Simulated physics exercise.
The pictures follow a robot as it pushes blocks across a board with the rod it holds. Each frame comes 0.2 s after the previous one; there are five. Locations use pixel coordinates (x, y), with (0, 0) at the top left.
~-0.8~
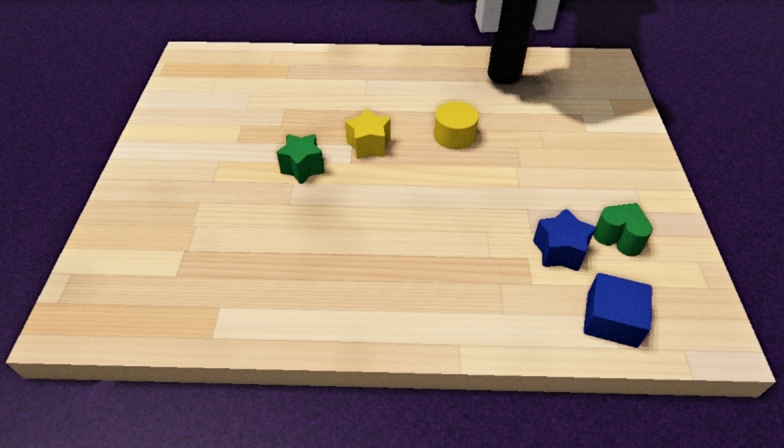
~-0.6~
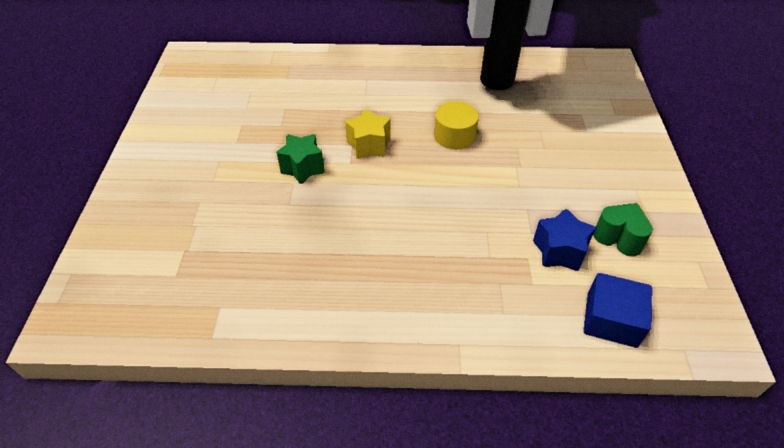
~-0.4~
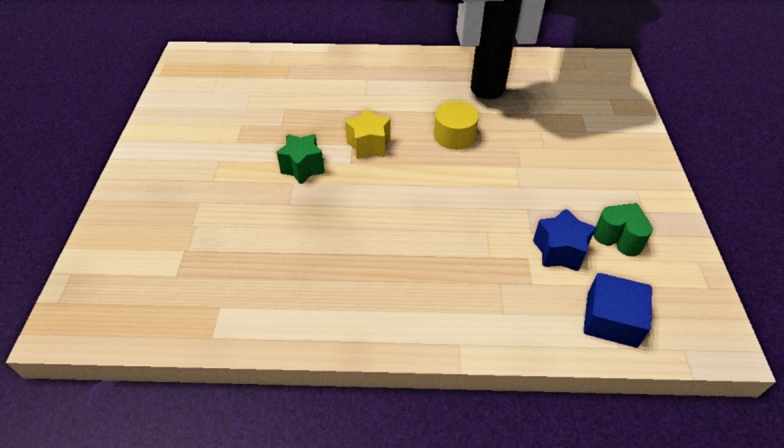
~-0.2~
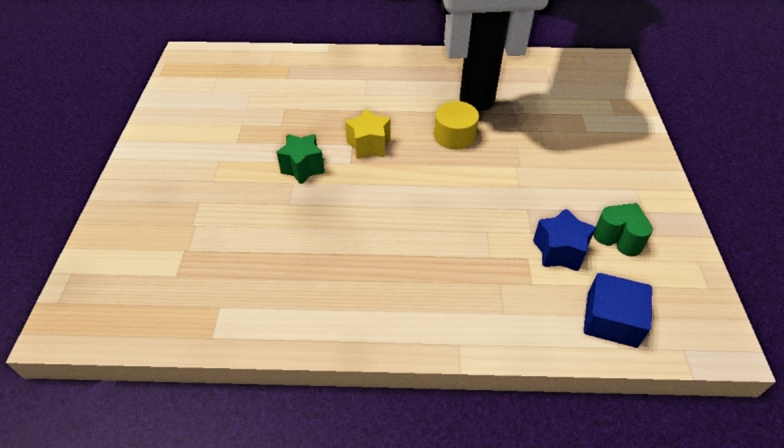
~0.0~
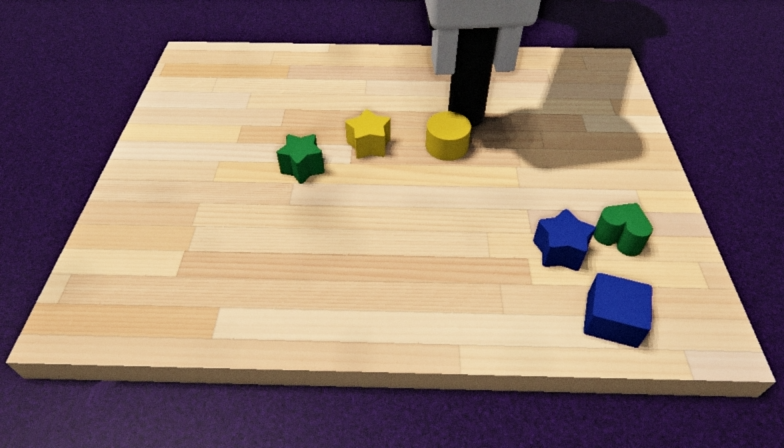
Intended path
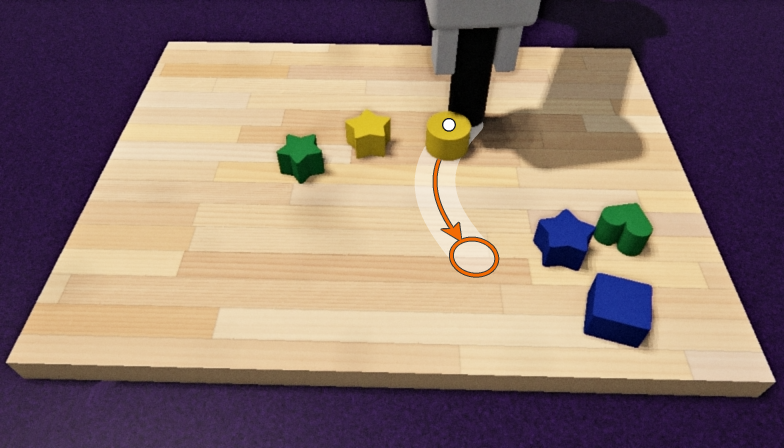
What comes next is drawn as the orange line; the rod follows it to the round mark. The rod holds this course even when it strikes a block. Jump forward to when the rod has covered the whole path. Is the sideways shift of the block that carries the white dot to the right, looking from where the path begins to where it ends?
In short: Yes.
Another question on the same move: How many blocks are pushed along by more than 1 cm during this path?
The result: One block.
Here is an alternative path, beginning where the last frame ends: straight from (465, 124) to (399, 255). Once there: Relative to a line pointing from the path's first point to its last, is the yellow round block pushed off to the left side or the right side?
Sideways shift: Right.
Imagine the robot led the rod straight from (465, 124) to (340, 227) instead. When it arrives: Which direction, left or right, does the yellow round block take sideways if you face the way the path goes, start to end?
It's set to shift left.
Drawn move, from (465, 124) by way of (439, 160) and (440, 207) to (474, 257); the dot is on the yellow round block.
On the path given first. One third of the way, rod (439, 153); yellow round block (418, 165).
Two thirds of the way, rod (441, 200); yellow round block (398, 196).
At the end, rod (475, 249); yellow star still; yellow round block (398, 196).
